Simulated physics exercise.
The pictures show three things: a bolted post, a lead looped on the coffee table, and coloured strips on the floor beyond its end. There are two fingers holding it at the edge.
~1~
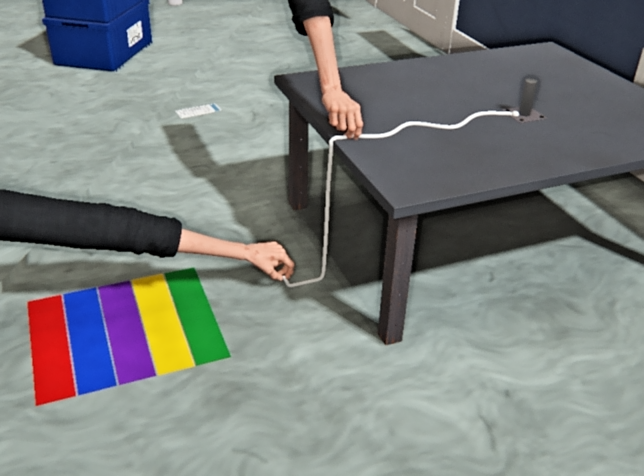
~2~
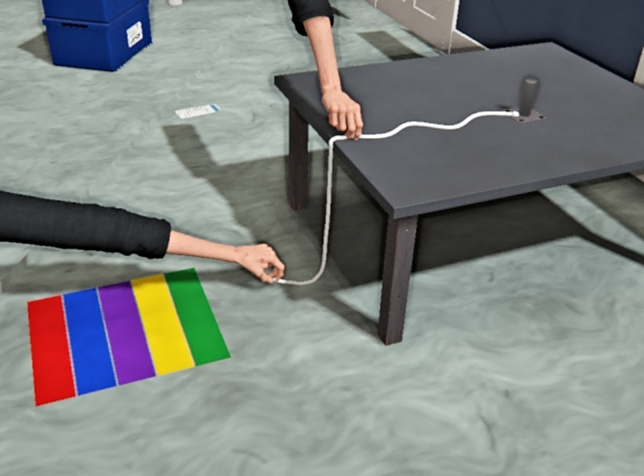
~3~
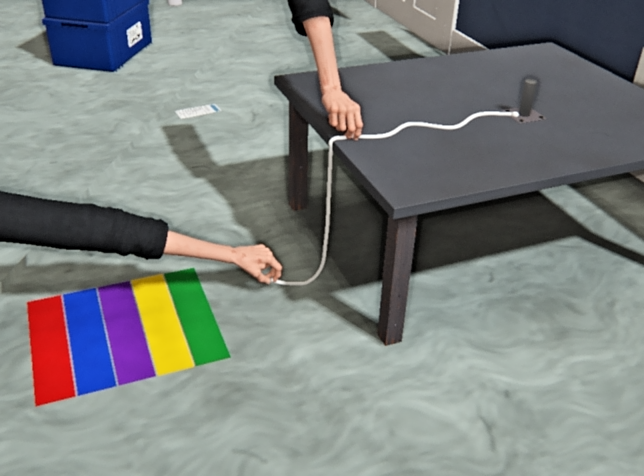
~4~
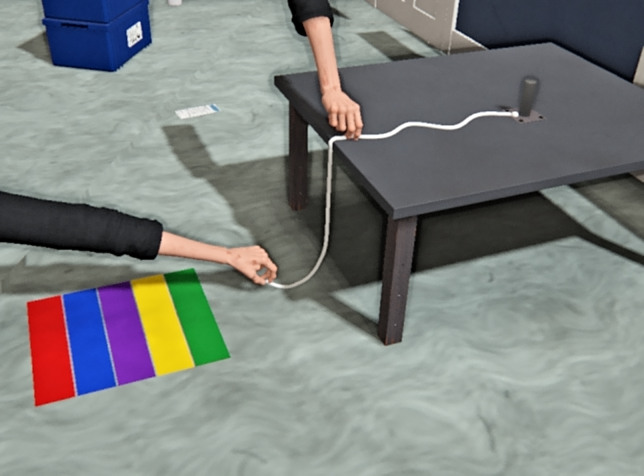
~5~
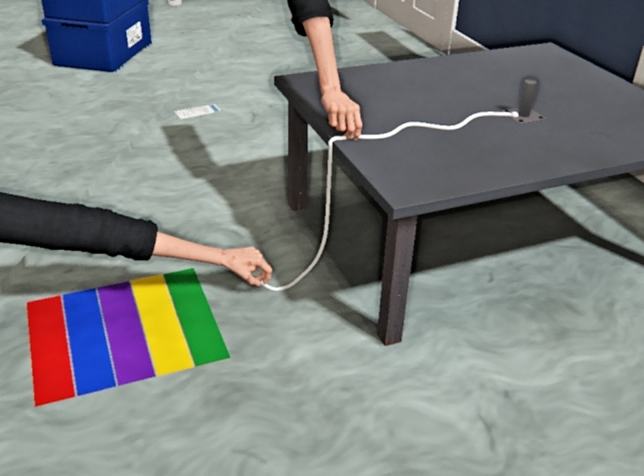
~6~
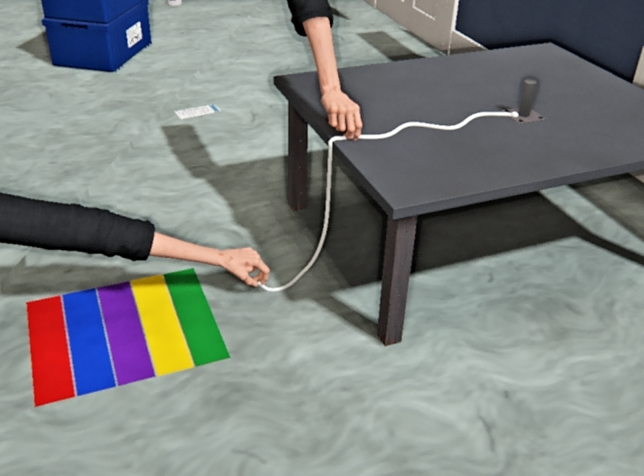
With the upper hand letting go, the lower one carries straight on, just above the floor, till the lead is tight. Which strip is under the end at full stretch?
The yellow strip.
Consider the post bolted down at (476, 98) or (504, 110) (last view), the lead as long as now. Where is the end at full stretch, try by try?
In that order: (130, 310) and (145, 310).
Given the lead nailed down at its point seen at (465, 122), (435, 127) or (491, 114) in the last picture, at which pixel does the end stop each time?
Going through the three tries, you get (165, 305), (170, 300) and (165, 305).
Early on, end near (232, 289); short of the strips.
Midway, end near (187, 299); over green.
At the end of the slack, end near (159, 305); over yellow. The end stops over the yellow strip.
